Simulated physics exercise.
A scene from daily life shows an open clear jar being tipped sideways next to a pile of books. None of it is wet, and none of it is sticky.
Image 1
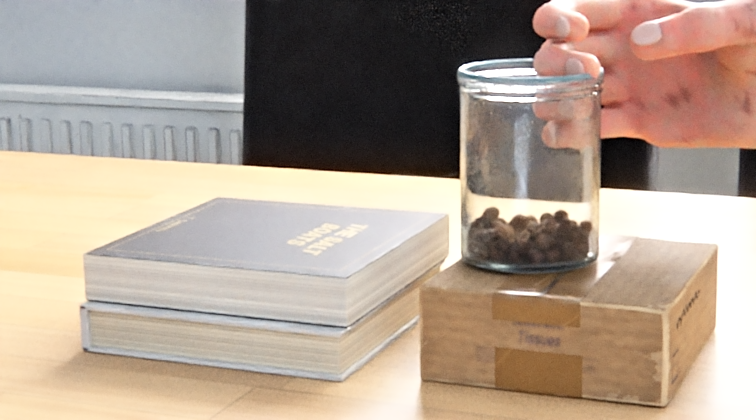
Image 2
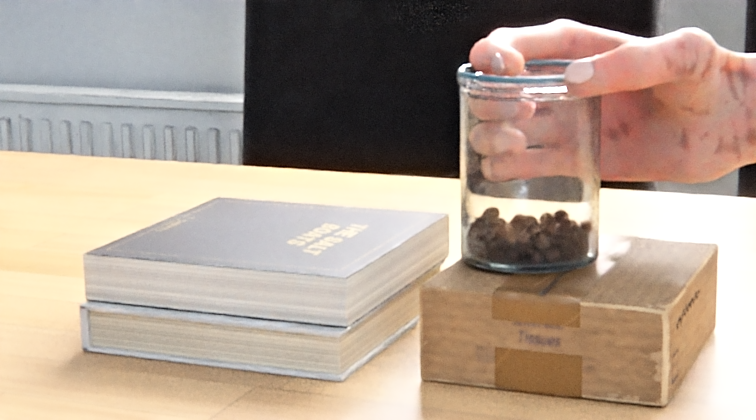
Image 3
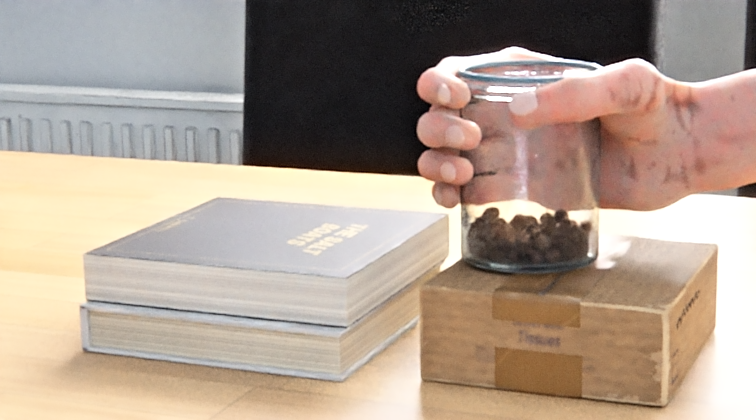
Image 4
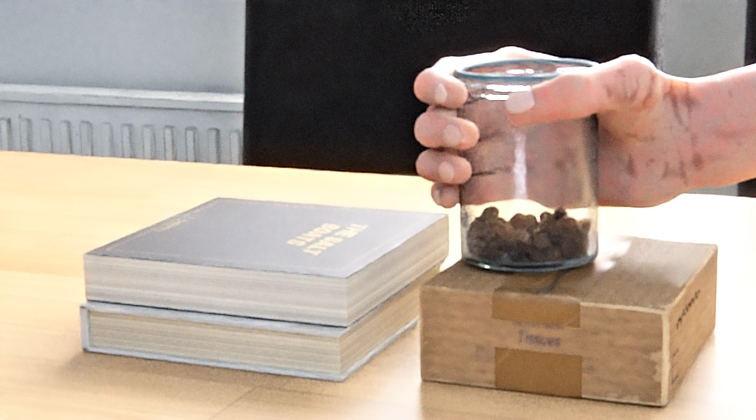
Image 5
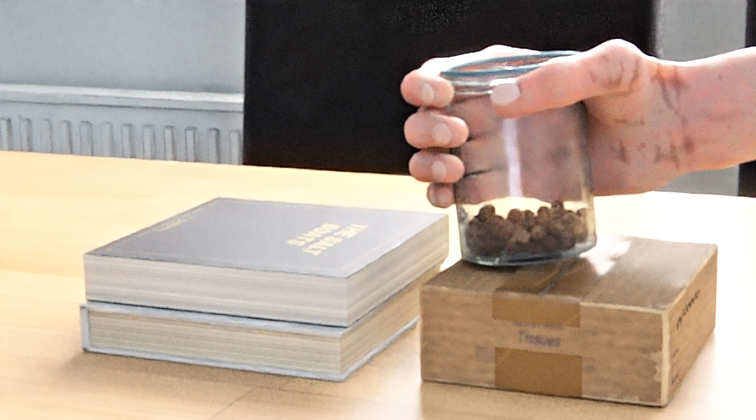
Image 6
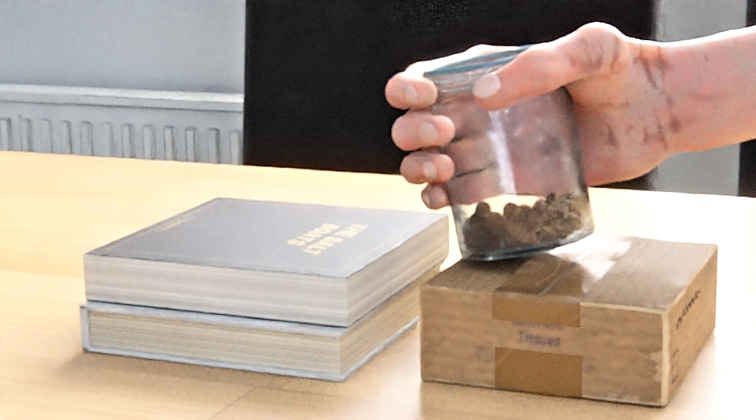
A hand reaching in from the right, gripping a glass jar of dark berries on a cardboard box and tilting it slightly left.
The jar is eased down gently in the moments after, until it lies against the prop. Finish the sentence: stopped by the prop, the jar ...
Stopped by the prop, the jar keeps all it holds.
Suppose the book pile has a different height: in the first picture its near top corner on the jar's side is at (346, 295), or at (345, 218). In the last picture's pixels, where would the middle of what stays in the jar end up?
First try: Around (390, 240). Second try: Around (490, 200).
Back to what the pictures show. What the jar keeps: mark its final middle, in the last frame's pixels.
Roughly at (448, 209).
Then, 0.47 s later than the last frame, the jar leans 30°; everything is still inside.
Then, 1.08 s later than the last frame, the jar leans 54°; everything is still inside.
Then, 1.72 s later than the last frame, the jar leans 80°; everything is still inside.
When it is over, the jar rests on the book pile at 85°; everything is still inside.
